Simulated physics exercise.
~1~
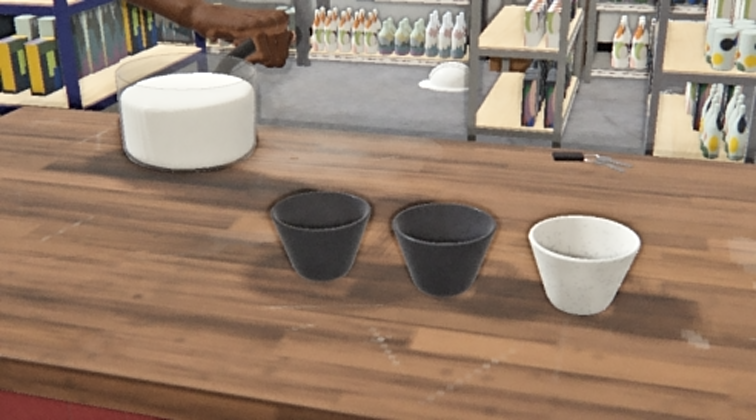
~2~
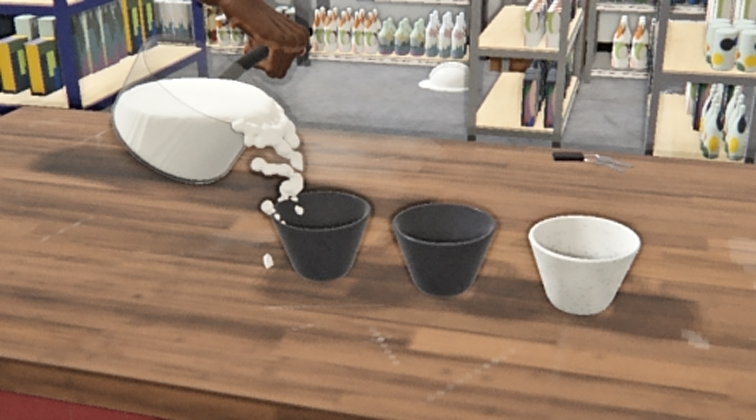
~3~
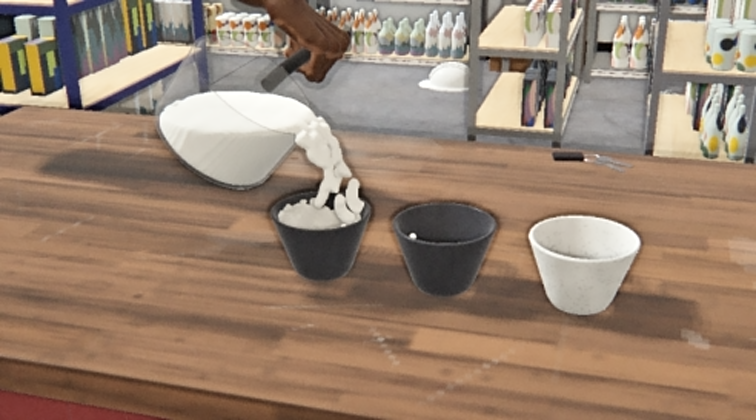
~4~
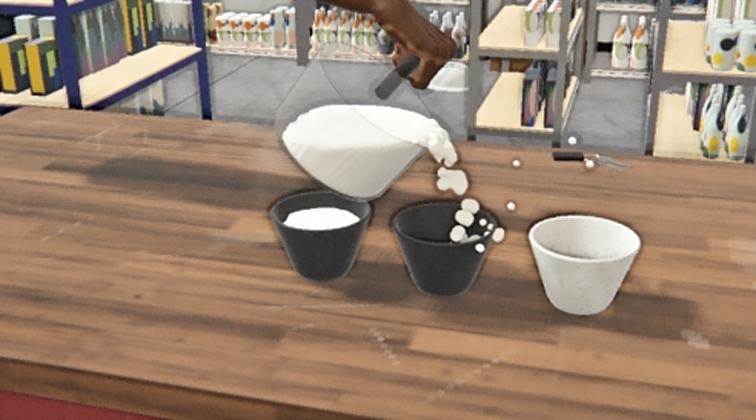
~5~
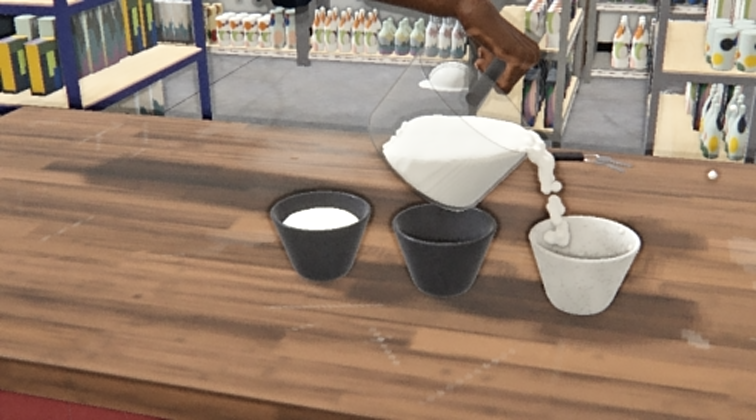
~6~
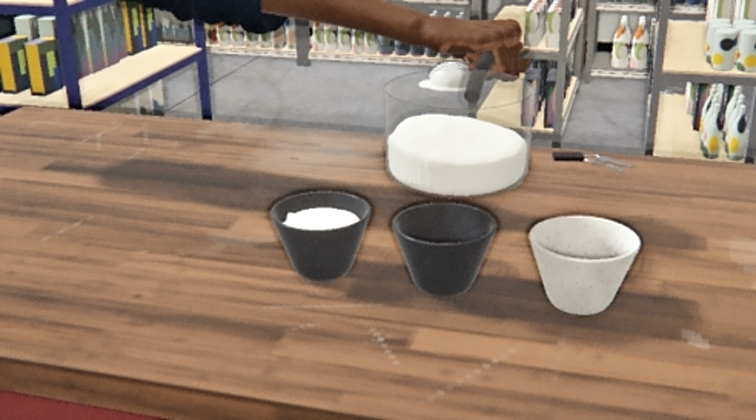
A hand tipped a clear pot of milk over three empty cups on a wooden counter, moving rightward as it poured, then leveled it, leaving milk visible in the left dark cup while the middle dark one and the white one looked empty.
